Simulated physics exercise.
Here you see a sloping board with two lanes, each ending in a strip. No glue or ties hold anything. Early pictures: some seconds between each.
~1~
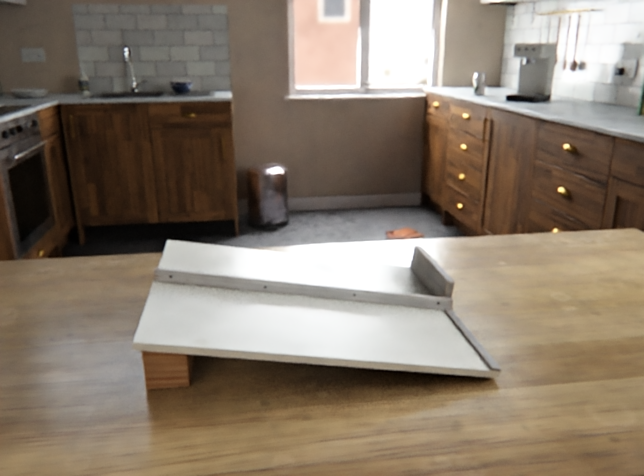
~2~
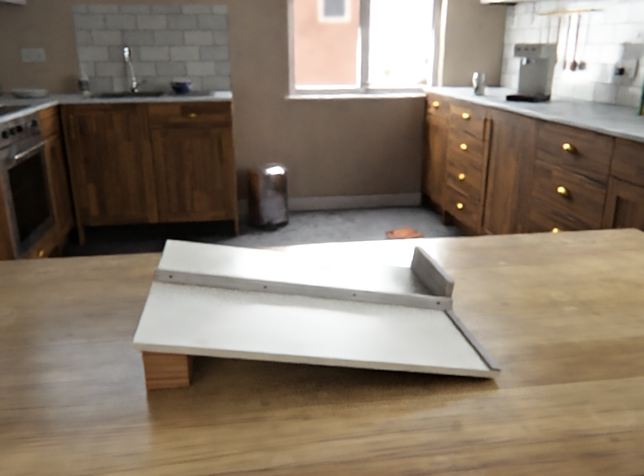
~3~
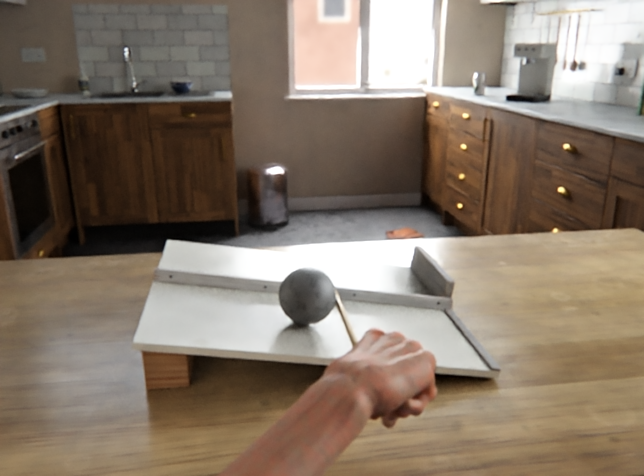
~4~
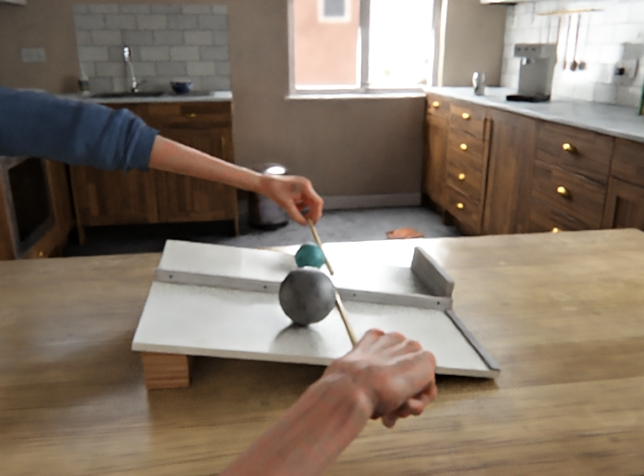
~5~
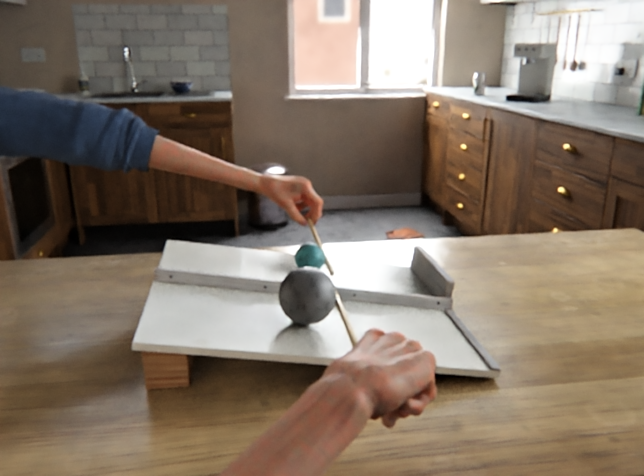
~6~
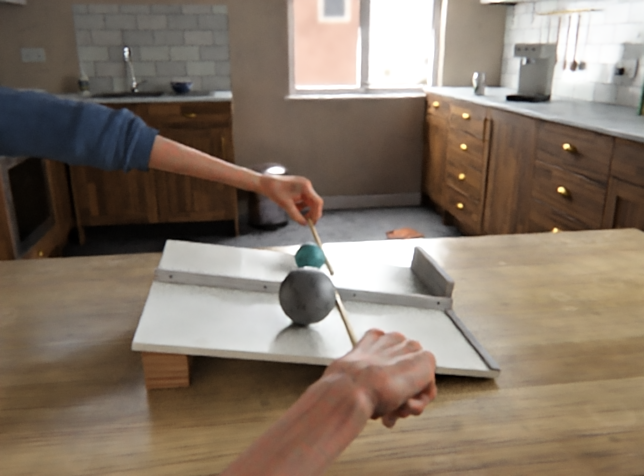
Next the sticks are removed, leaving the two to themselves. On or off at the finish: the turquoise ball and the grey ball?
In this case the turquoise ball is kept back; as for the grey ball, it drops off the end.
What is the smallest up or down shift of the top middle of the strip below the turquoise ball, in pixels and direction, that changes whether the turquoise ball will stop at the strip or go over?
The switch happens after a shift of some 16 pixels down.
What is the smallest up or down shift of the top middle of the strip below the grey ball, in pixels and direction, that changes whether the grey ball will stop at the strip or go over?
Up, by 12 pixels.
Then, 0.70 s on from there, turquoise ball rolling on the board near (412, 270); grey ball rolling on the board near (472, 310).
In the end, the turquoise ball gets caught, near (413, 271); the grey ball runs past the strip.
